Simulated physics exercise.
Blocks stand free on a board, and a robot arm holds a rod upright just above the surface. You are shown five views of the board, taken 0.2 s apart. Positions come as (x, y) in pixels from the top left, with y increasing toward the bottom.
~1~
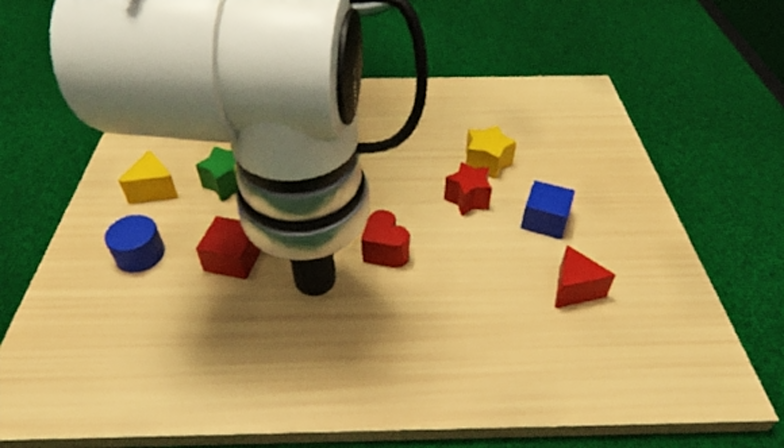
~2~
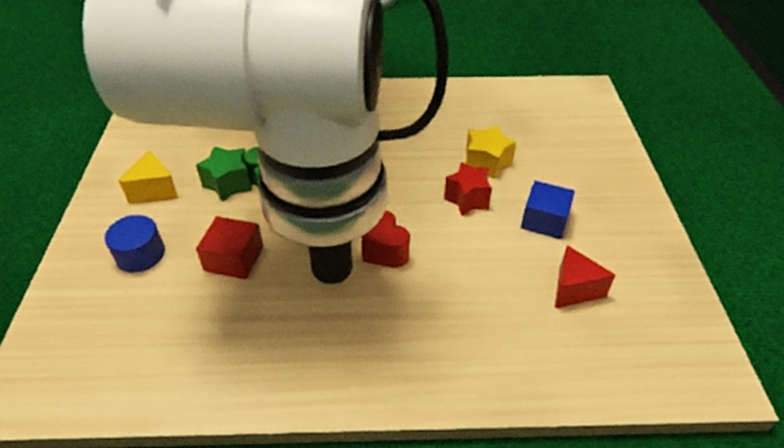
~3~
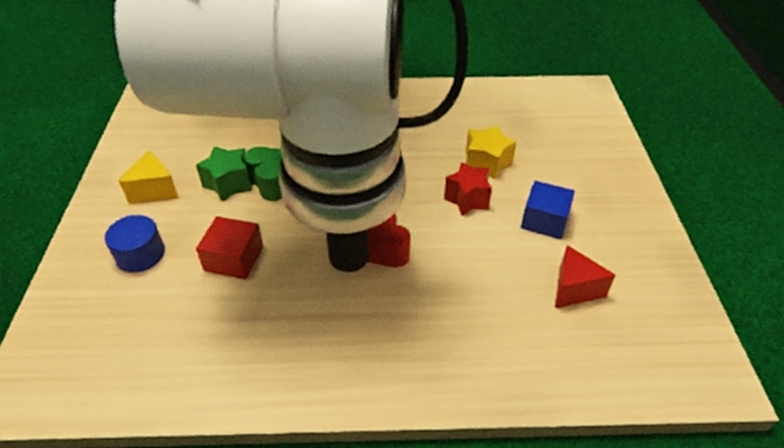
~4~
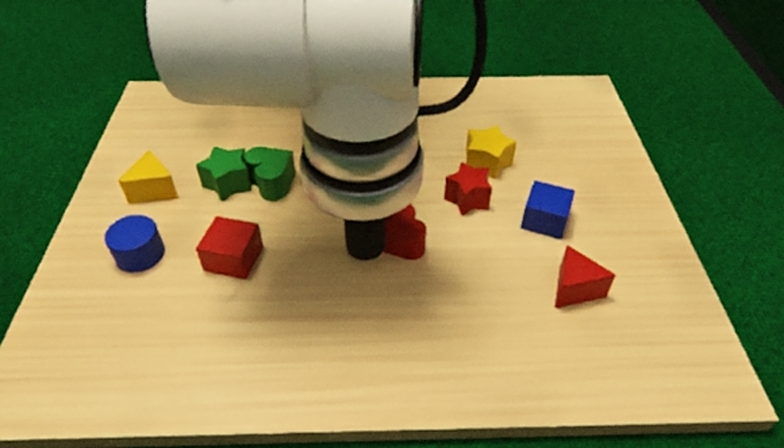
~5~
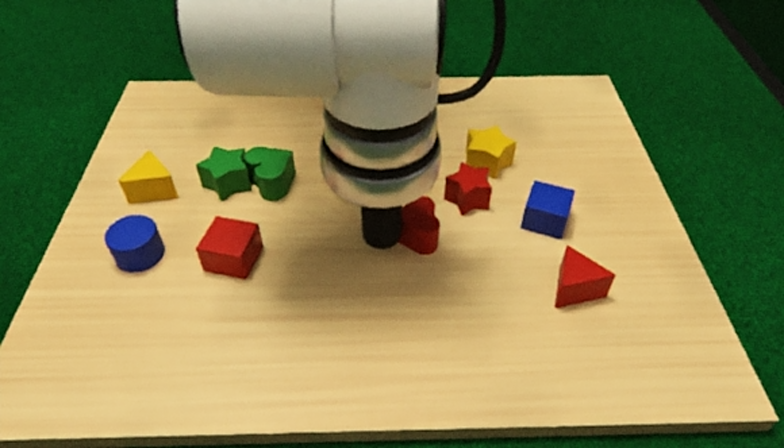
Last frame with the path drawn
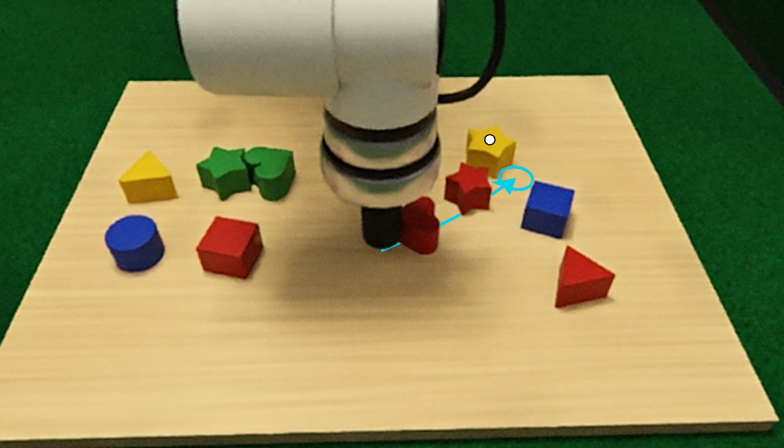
On a wooden board, a robot arm's rod moves right and nudges the red heart rightward.
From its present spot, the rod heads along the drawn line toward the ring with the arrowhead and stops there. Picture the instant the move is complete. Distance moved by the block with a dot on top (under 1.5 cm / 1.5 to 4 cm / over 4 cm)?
My answer is that it shifts 1.5 to 4 cm.
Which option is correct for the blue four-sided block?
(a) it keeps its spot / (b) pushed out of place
That would be b.
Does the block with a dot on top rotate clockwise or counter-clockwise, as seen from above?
It rotates counterclockwise.
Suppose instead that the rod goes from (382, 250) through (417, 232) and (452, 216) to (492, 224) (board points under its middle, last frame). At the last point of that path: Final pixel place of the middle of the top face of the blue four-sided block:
I predict (577, 198).
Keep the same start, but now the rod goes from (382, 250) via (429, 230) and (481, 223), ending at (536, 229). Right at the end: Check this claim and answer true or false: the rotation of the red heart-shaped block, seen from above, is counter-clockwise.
That claim is false.
Drawn move, from (382, 250) via (457, 216), ending at (516, 178); the dot is on the yellow star.
The first path, step by step. One third of the way, rod at (435, 214); red heart-shaped block at (472, 199), turned 40° clockwise; red star at (482, 174), turned 45° anticlockwise.
Two thirds of the way, rod at (481, 189); red heart-shaped block at (519, 185), turned 60° clockwise; red star at (499, 159), turned 80° anticlockwise; yellow star at (491, 134); blue four-sided block at (560, 198), turned 15° clockwise.
At the end, rod at (519, 164); red heart-shaped block at (547, 174), turned 100° clockwise; red star at (531, 136), turned 105° anticlockwise; yellow star at (496, 120), turned 70° anticlockwise; blue four-sided block at (573, 201), turned 50° clockwise.
